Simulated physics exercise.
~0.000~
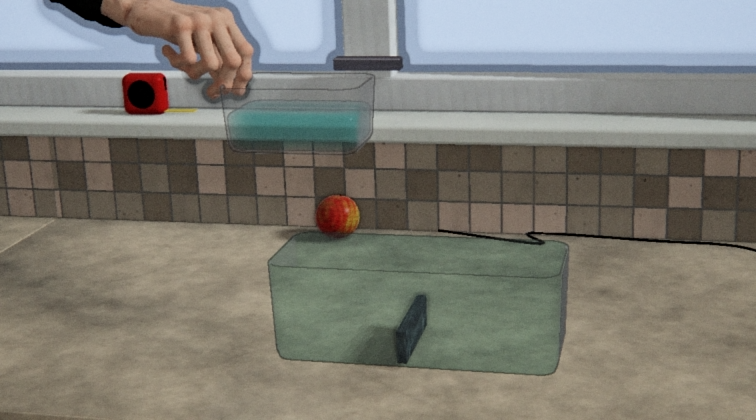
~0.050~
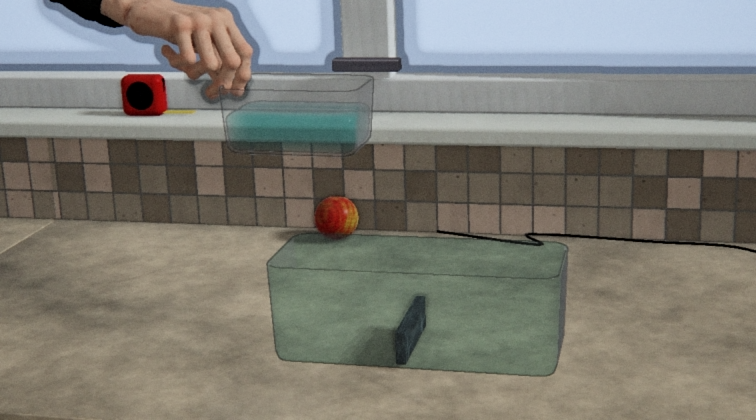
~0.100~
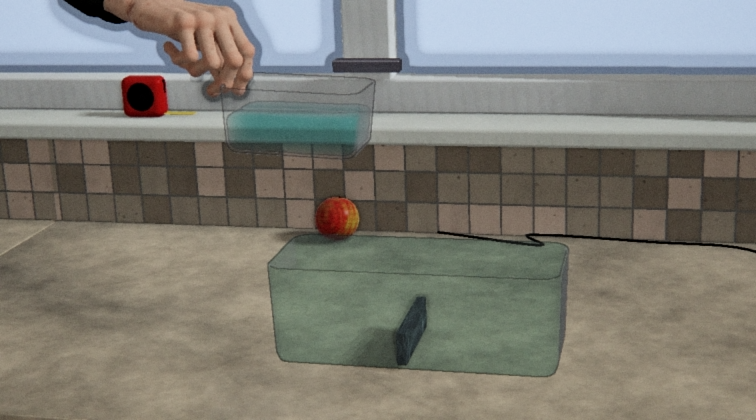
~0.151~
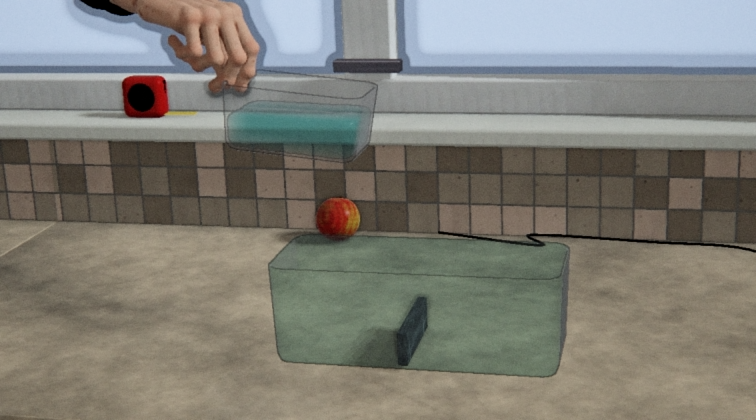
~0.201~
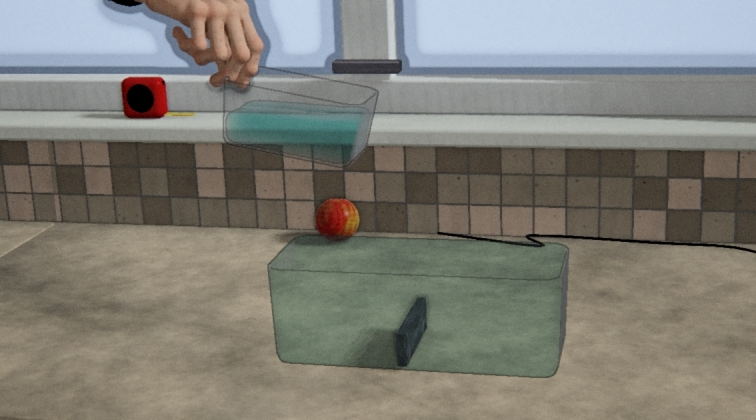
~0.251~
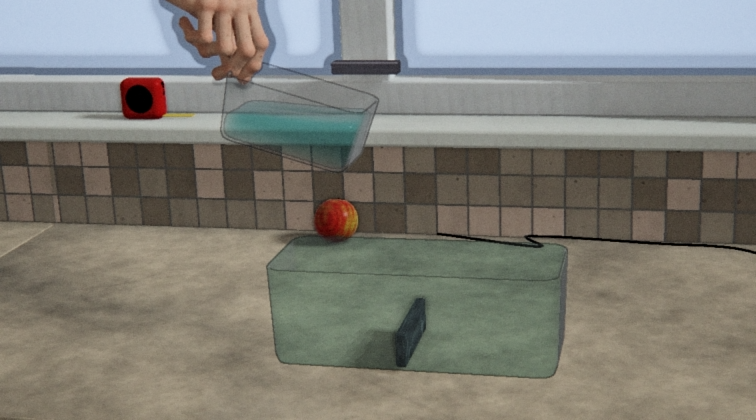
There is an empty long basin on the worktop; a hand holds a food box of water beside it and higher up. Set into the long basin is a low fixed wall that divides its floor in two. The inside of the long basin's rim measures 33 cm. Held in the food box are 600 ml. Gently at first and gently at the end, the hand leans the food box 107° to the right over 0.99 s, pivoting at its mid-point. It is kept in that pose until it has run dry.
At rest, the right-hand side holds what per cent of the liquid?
It holds some 59 in every hundred.
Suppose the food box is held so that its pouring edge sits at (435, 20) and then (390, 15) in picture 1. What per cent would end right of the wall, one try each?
Respectively 90 and 75 %.
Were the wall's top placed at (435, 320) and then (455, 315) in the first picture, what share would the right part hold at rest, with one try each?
Respectively 40 and 5 %.
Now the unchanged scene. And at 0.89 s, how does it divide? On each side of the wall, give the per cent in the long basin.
Left roughly 22, right roughly 58.
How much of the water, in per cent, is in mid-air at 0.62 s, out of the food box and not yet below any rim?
Near 46 per cent at that time.
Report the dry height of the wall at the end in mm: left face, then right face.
Roughly 28 mm on the left side and roughly 24 mm on the right.
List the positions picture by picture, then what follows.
In the first frame, it leans 0°; its right rim is at (367, 83); the water meets the walls at (239, 107) and (366, 108); the long basin's rim runs from (282, 250) to (565, 261); the wall's top is at (412, 314).
In the second frame, it leans 1°; its right rim is at (366, 85); the water meets the walls at (237, 108) and (365, 109).
In the third frame, it leans 3°; its right rim is at (367, 89); the water meets the walls at (238, 108) and (365, 111).
In the fourth frame, it leans 6°; its right rim is at (370, 93); the water meets the walls at (239, 107) and (366, 113).
In the fifth frame, it leans 11°; its right rim is at (371, 100); the water meets the walls at (238, 107) and (366, 115).
In the sixth frame, it leans 16°; its right rim is at (371, 108); the water meets the walls at (236, 108) and (367, 116).
By 0.62 s the tilt is 75° and 41 per cent is still to pour, 1 is left of the wall and 12 right of it.
By 0.89 s the tilt is 105° and 8 per cent is still to pour, 22 is left of the wall and 58 right of it.
By 1.18 s the tilt is 107° and 0 per cent is still to pour, 39 is left of the wall and 59 right of it.
By 1.49 s the tilt is 107° and 0 per cent is still to pour, 39 is left of the wall and 59 right of it.
At rest 39 per cent lies left of the wall, 59 right of it and 2 outside.
